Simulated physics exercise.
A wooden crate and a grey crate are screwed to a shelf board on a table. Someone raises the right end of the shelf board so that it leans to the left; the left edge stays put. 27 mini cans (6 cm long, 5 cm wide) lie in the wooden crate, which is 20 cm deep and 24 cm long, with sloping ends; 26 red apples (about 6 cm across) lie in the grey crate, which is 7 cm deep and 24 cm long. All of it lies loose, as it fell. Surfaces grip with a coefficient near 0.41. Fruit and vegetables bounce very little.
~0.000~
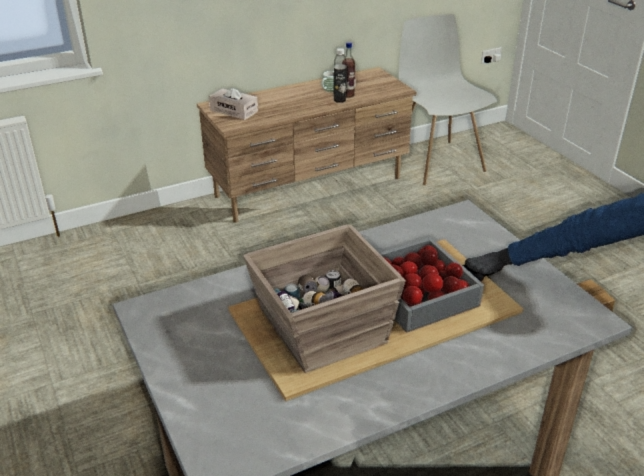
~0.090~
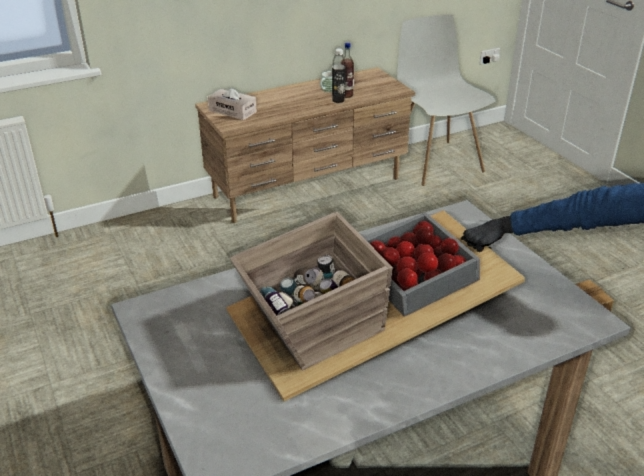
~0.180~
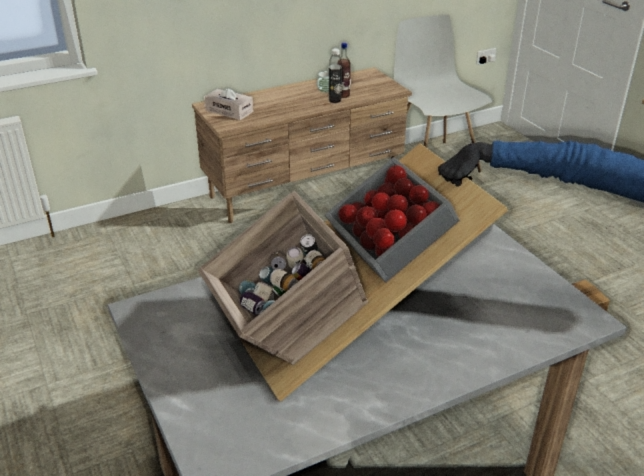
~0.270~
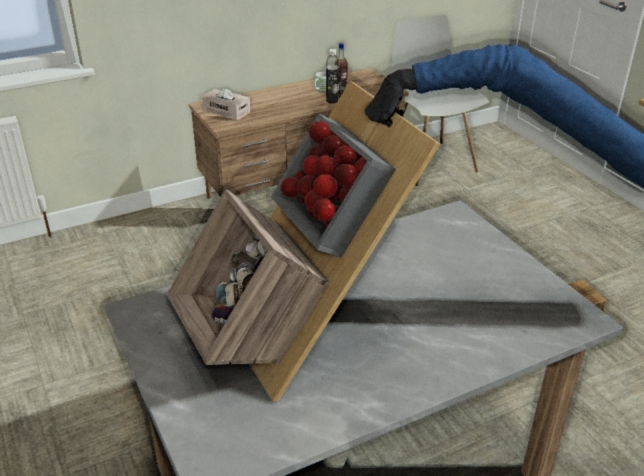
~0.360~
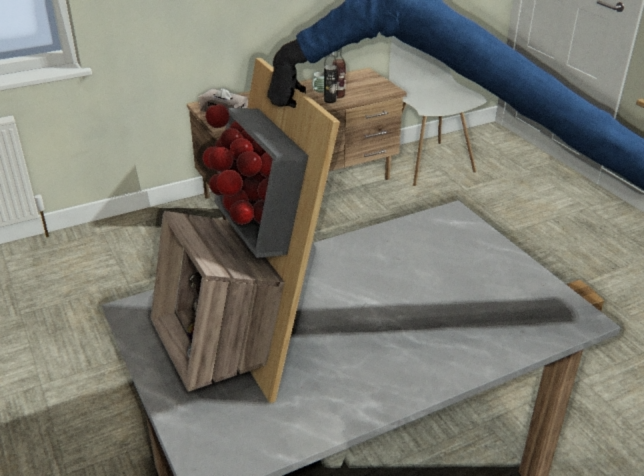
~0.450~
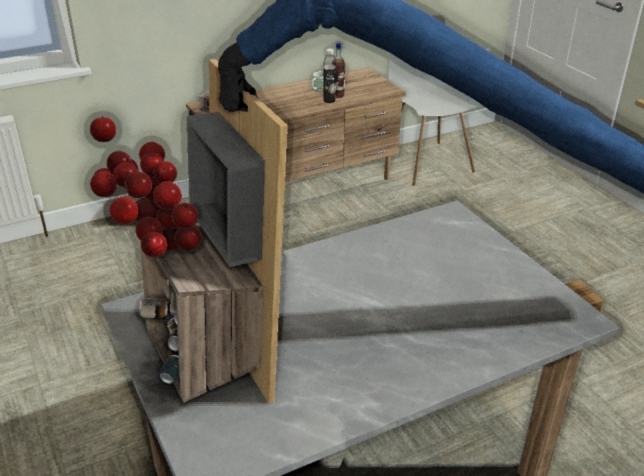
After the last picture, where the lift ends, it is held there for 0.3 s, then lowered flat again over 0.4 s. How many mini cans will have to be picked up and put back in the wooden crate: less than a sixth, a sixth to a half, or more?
Out of the wooden crate go more than half of the mini cans.
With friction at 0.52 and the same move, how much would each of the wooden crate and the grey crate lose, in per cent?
In that case wooden crate 80, grey crate 100 per cent.
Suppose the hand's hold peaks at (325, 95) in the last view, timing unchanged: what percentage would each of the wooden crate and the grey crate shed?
Then wooden crate 40, grey crate 80 per cent.
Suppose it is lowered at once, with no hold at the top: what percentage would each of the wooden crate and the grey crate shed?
Then wooden crate 70, grey crate 100 per cent.
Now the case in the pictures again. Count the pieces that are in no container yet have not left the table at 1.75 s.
Roughly 3.
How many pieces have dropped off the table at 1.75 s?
About 45.
After 0.66 s, tilt 86°; wooden crate 8 in, 19 out and grey crate 0 in, 26 out.
After 0.92 s, tilt 53°; wooden crate 4 in, 23 out and grey crate 0 in, 26 out.
After 1.28 s, tilt 0°; wooden crate 3 in, 24 out and grey crate 0 in, 26 out.
Outcome (at 1.75 s), wooden crate 3 in, 24 out and grey crate 0 in, 26 out. Asked share, 24 of 27, 89 per cent.
